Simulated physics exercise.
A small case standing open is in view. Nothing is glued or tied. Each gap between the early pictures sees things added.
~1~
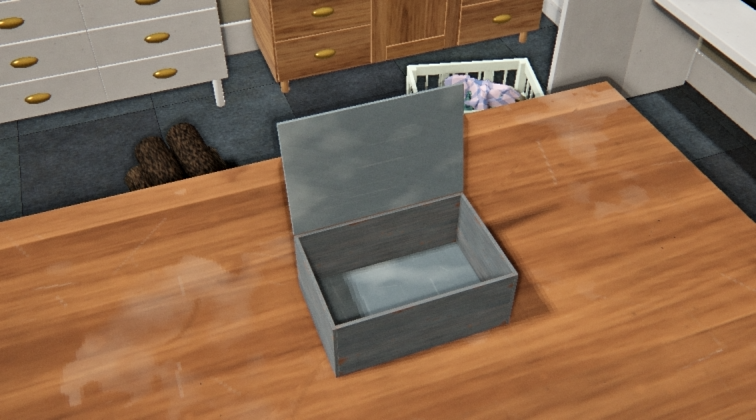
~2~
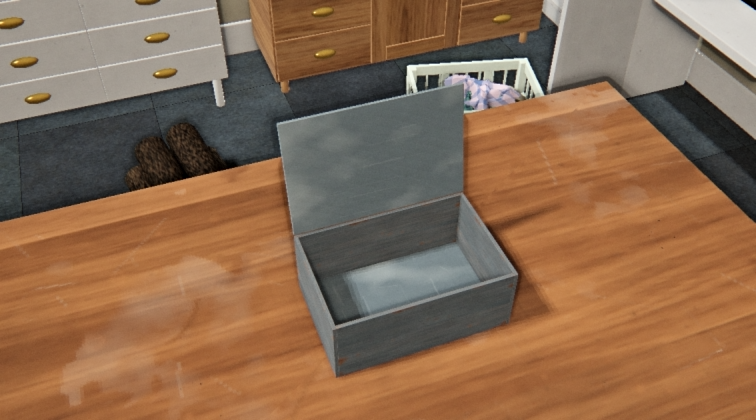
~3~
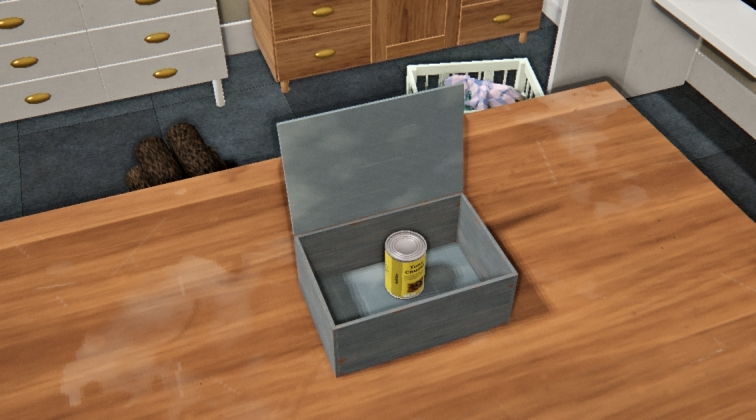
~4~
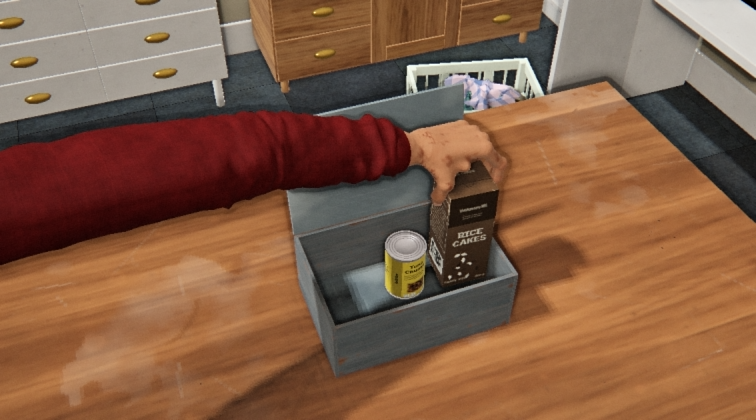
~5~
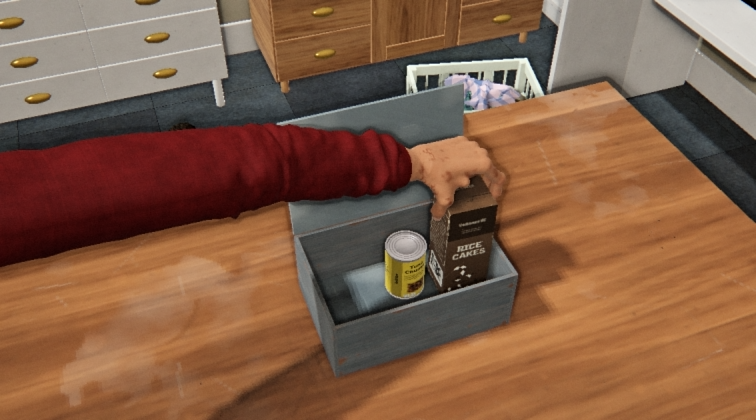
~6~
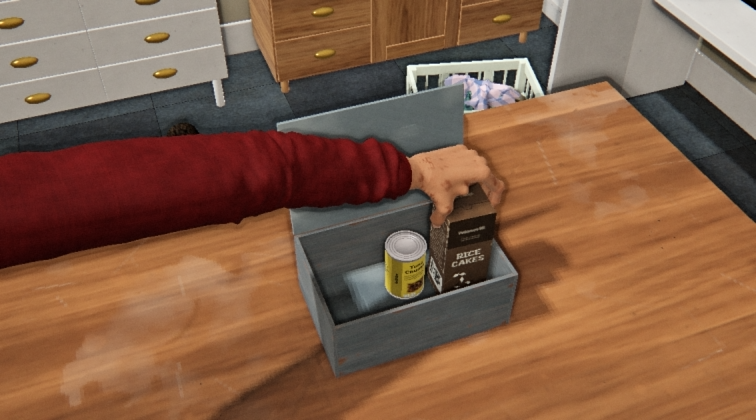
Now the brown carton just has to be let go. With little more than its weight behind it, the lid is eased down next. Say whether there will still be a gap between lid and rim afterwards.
There will still be a gap.
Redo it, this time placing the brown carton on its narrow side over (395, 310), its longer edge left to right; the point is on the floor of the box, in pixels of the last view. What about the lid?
Then it sits on the rim.
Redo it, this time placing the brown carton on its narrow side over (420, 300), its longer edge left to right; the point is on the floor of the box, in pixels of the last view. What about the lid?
Then the lid comes down fully.
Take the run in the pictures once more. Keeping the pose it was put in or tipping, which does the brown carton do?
Observation: It tilts over.
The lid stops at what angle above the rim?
The lid sits around 30° above the rim.
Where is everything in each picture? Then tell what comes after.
In the first frame, the last thing is not in view yet.
In the second frame, the last thing is not in view yet.
In the third frame, the last thing is not in view yet; yellow tin (405, 266).
In the fourth frame, on its way; brown carton (461, 226); yellow tin (405, 266).
In the fifth frame, on its way; brown carton (460, 239); yellow tin (405, 266).
In the sixth frame, put in, still held; brown carton (460, 246); yellow tin (405, 266).
Then, 1.10 s after the last picture, lid starting down.
Then, 1.60 s after the last picture, lid 59° above the rim.
Then, 3.20 s after the last picture, lid 50° above the rim.
Then, 4.50 s after the last picture, lid 32° above the rim; brown carton tipped 24° from how it was near (472, 264).
At rest, lid 31° above the rim; moved from the start, brown carton; yellow tin in place. Seen from the same camera at the end, brown carton near (472, 264).
